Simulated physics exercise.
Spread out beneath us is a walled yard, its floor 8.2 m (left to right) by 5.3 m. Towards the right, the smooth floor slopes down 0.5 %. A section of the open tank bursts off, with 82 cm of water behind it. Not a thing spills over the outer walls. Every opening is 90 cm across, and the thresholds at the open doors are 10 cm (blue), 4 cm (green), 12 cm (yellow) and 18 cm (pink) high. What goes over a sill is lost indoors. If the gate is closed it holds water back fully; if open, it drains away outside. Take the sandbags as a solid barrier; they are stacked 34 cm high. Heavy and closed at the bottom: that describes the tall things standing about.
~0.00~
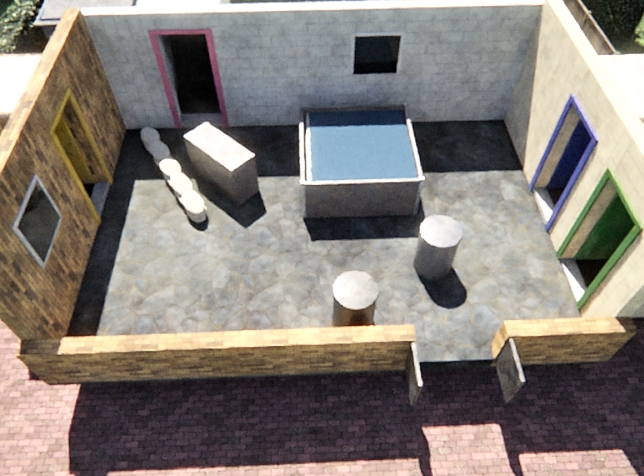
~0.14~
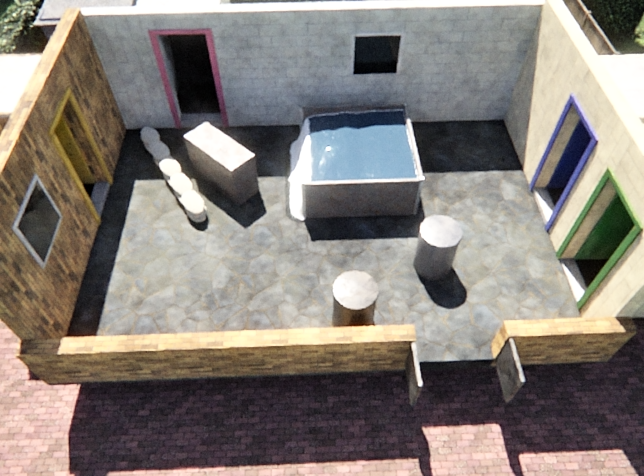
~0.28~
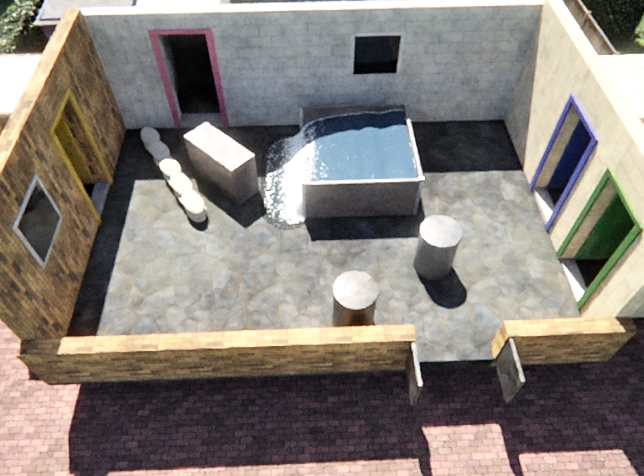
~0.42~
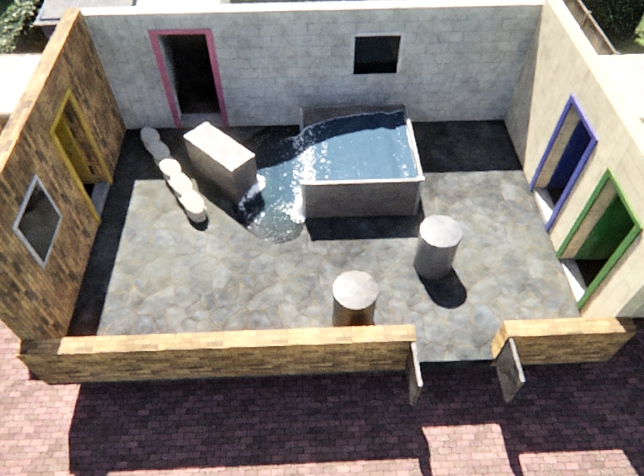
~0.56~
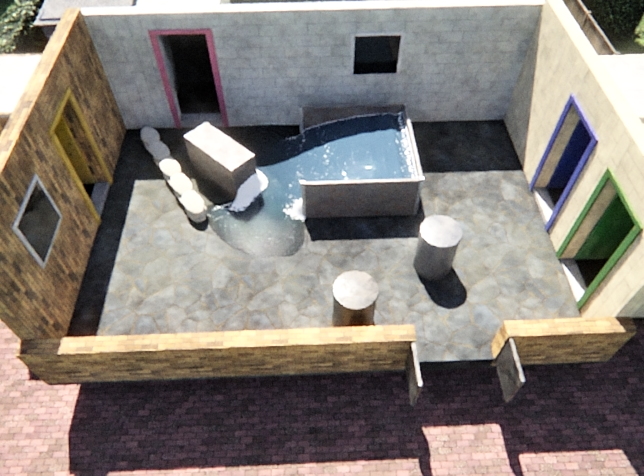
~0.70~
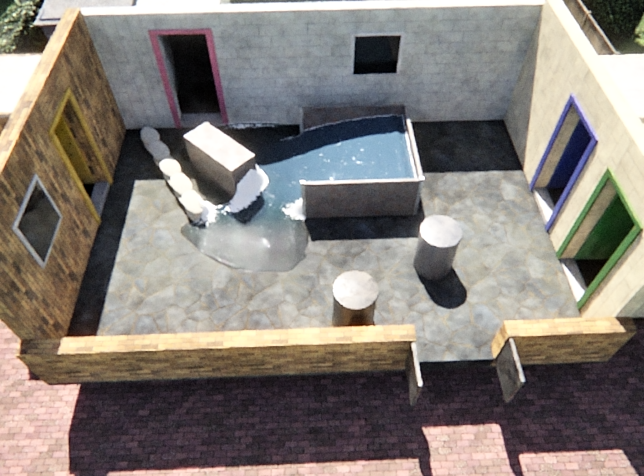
Walled yard seen from above, water bursting from the left side of an open tank, spreading around a block and reaching sandbags.
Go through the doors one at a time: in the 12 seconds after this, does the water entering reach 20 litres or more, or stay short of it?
Going through them: The blue door stays short; the green door reaches it; the yellow door stays short; the pink door reaches it.
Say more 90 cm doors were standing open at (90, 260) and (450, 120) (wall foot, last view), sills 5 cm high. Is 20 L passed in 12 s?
The first doorway goes beyond and the second stays inside.
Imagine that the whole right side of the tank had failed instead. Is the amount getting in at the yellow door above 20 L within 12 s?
So, yellow door: Within bounds.
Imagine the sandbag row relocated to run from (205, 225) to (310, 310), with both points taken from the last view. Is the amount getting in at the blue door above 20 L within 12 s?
Blue: Within it.
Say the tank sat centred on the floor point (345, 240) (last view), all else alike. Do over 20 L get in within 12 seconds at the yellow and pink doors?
Well, yellow ends up beyond the mark and pink ends up inside the mark.
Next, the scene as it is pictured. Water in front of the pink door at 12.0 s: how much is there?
It's about 8.5 cm.
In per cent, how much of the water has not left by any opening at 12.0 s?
Roughly 90 per cent is still there.
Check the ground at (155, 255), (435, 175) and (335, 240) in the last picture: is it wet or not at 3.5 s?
First spot submerged, second not yet wet, third not yet wet.
After 1.4 s water covers 30 % of the floor and is deepest (54 cm) near (236, 130); blue door not reached, green door not reached, yellow door not reached, pink door 38 cm at the sill, 28 L in.
After 2.2 s water covers 45 % of the floor and is deepest (55 cm) near (159, 137); blue door not reached, green door not reached, yellow door 4 cm at the sill, 0 L in, pink door 30 cm at the sill, 107 L in.
After 3.5 s water covers 55 % of the floor and is deepest (32 cm) near (165, 148); blue door not reached, green door not reached, yellow door 5 cm at the sill, 0 L in, pink door 29 cm at the sill, 151 L in.
After 7.0 s water covers 90 % of the floor and is deepest (17 cm) near (332, 339); blue door 3 cm at the sill, 0 L in, green door 2 cm at the sill, 0 L in, yellow door 9 cm at the sill, 0 L in, pink door 9 cm at the sill, 182 L in.
After 12.0 s water covers 95 % of the floor and is deepest (10 cm) near (177, 131); blue door 9 cm at the sill, 3 L in, green door 8 cm at the sill, 67 L in, yellow door 7 cm at the sill, 0 L in, pink door 9 cm at the sill, 182 L in.
